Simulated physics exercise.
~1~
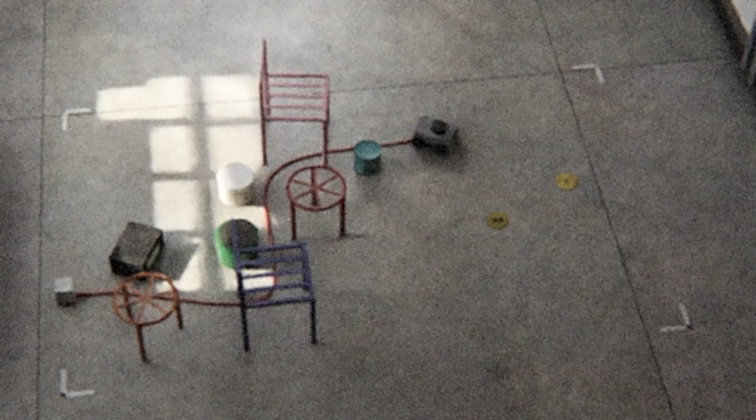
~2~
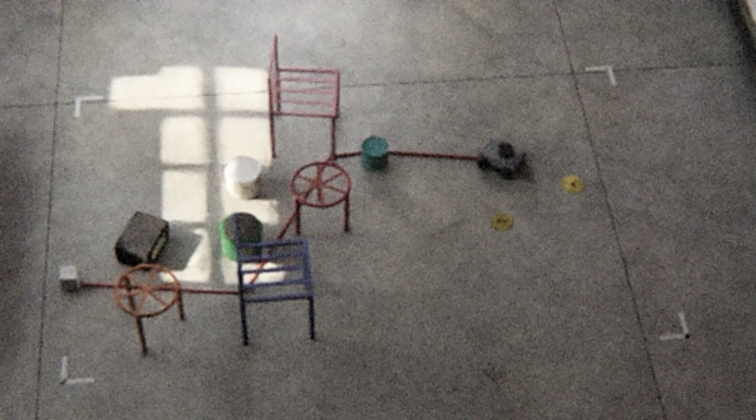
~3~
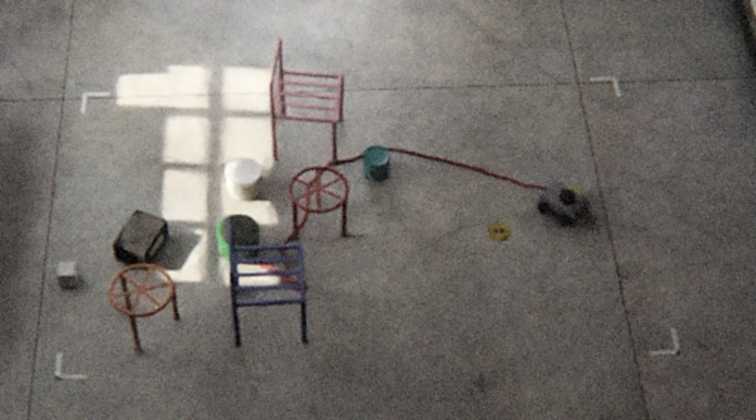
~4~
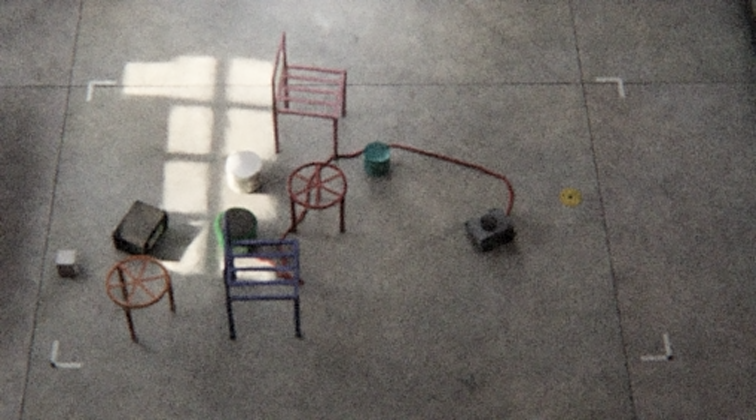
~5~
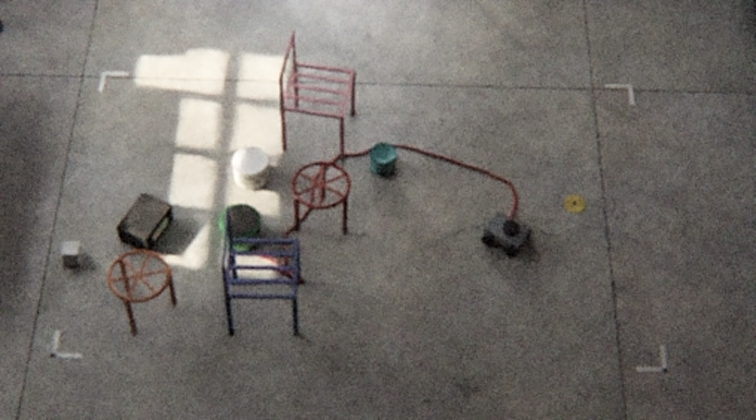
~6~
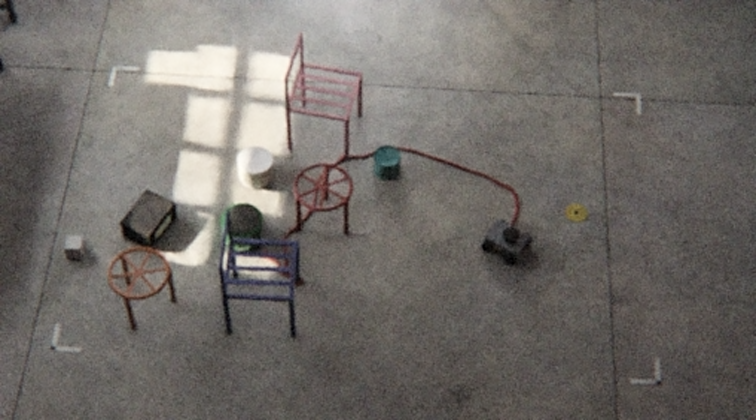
A small dark cart towed a long red lead right across a concrete floor among chairs, stools and pots, and the plug end came loose. It turned back left and stopped near a yellow mark, with the furniture and teal bucket still in place.
